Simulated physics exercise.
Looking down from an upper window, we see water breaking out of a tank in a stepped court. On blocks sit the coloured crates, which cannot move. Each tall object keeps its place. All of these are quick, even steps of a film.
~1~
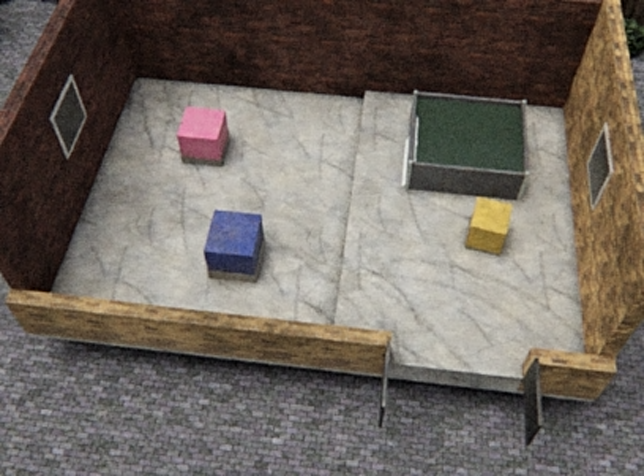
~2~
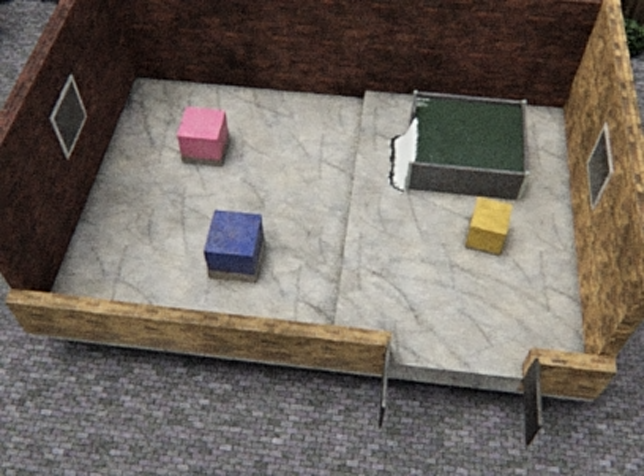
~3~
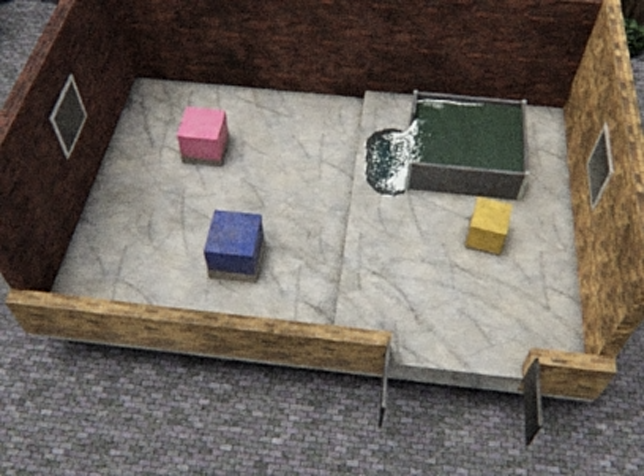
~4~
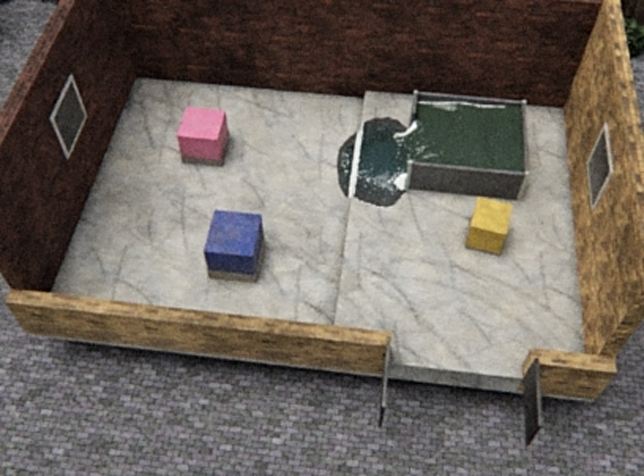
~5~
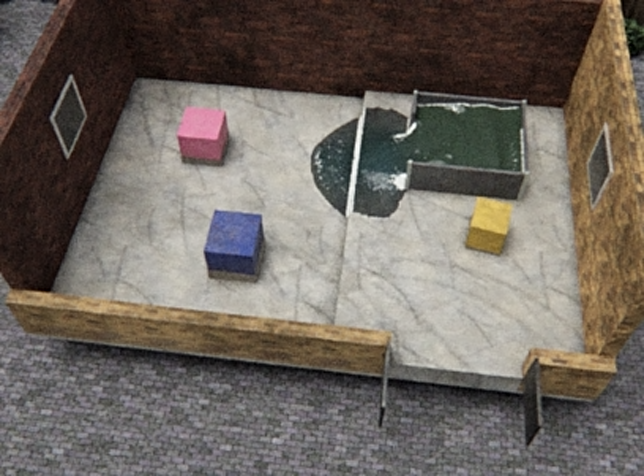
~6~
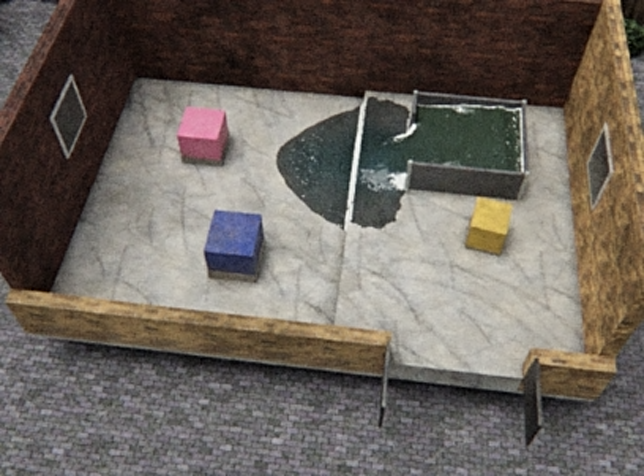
The clip opens on a walled, stepped court seen from above, with pink, blue and yellow crates and a tank of still, dark green water. Water bursts from the tank's left side, foaming onto the pale floor, then crosses the step and spreads leftward in a widening dark pool while the crates stay put.
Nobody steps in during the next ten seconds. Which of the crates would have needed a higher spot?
At the end, as for the pink crate it's moistened by the water; as for the yellow crate it's untouched by the water; as for the blue crate it's untouched by the water.
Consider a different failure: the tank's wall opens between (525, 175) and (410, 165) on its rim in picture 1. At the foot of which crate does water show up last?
It's the one in pink.
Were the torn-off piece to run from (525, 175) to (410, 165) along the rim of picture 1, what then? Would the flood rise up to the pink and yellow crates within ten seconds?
As I see it, the pink one is not reached, and the yellow one gets reached.
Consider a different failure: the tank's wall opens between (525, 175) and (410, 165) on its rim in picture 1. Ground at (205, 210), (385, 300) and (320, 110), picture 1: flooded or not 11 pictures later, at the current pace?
Spot one: Spared by the leak. Spot two: Reached by the flood. Spot three: Spared by the leak.
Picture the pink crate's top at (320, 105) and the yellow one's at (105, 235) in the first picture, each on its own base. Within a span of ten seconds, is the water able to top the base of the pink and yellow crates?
In short: Pink crate is topped; yellow crate is topped.
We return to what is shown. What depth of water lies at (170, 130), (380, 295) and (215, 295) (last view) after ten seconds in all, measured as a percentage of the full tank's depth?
The depths come to near 8, 0 and 10 per cent respectively.
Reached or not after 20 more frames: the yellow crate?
My call for yellow: Remains dry.
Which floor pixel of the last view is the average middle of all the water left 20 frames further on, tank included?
My guess is about (289, 175).
A moment on, water covers 25 % of the floor; the pink crate water round its plinth, the yellow crate not reached, the blue crate water round its plinth.
Next, water covers 45 % of the floor; the pink crate water round its plinth, the yellow crate not reached, the blue crate water round its plinth.
Then, water covers 50 % of the floor; the pink crate water round its plinth, the yellow crate not reached, the blue crate water round its plinth.
Later, water covers 60 % of the floor; the pink crate water round its plinth, the yellow crate not reached, the blue crate water round its plinth.
In the end, water covers 60 % of the floor; the pink crate was topped, the yellow crate stayed above the water, the blue crate stayed above the water.
